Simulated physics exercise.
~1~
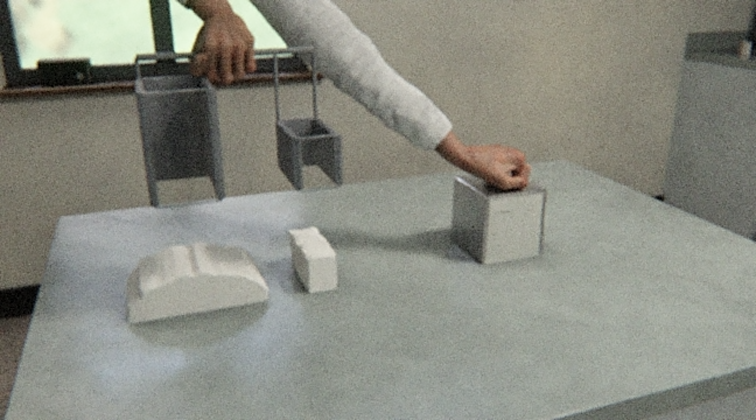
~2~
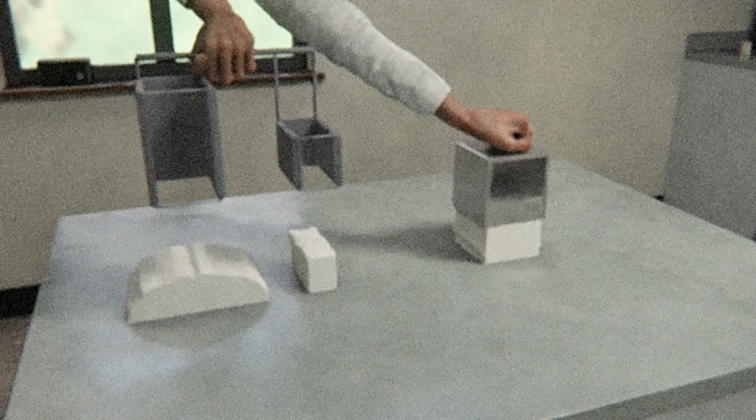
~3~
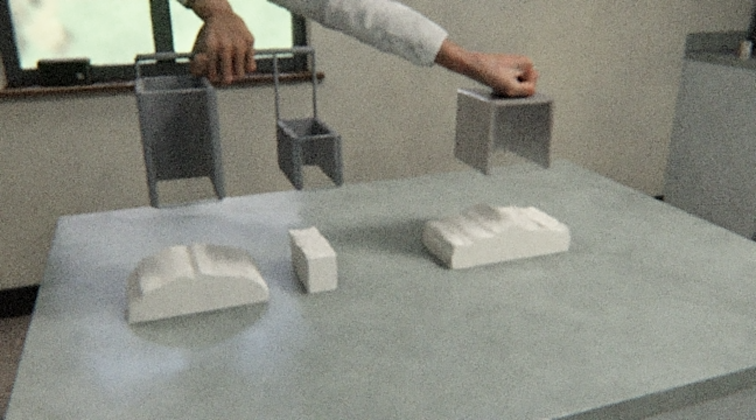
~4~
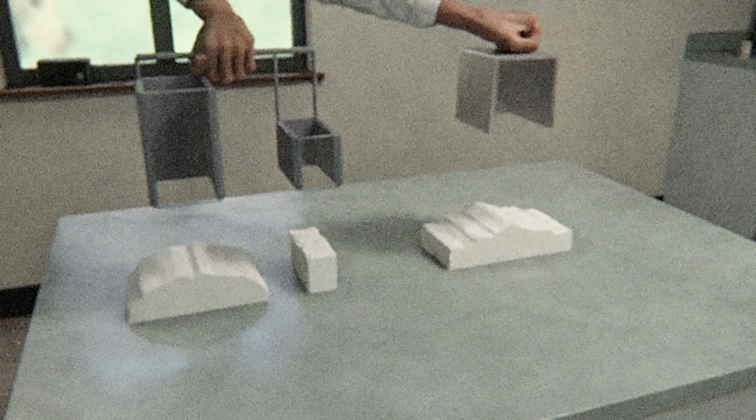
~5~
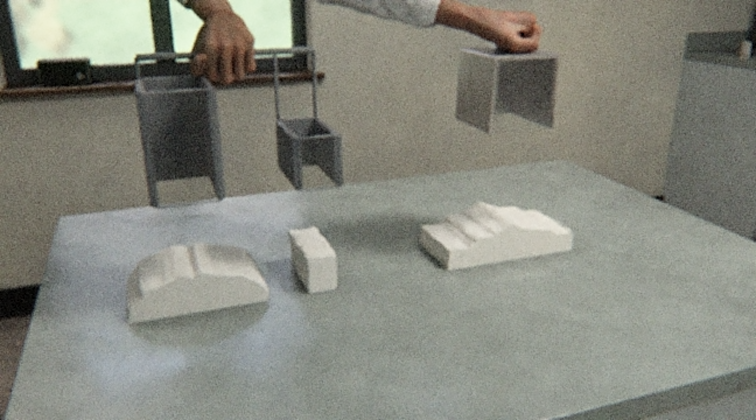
A grey tin lifted straight up by a hand uncovers a white powdery block that slumps into a low, wide mound.
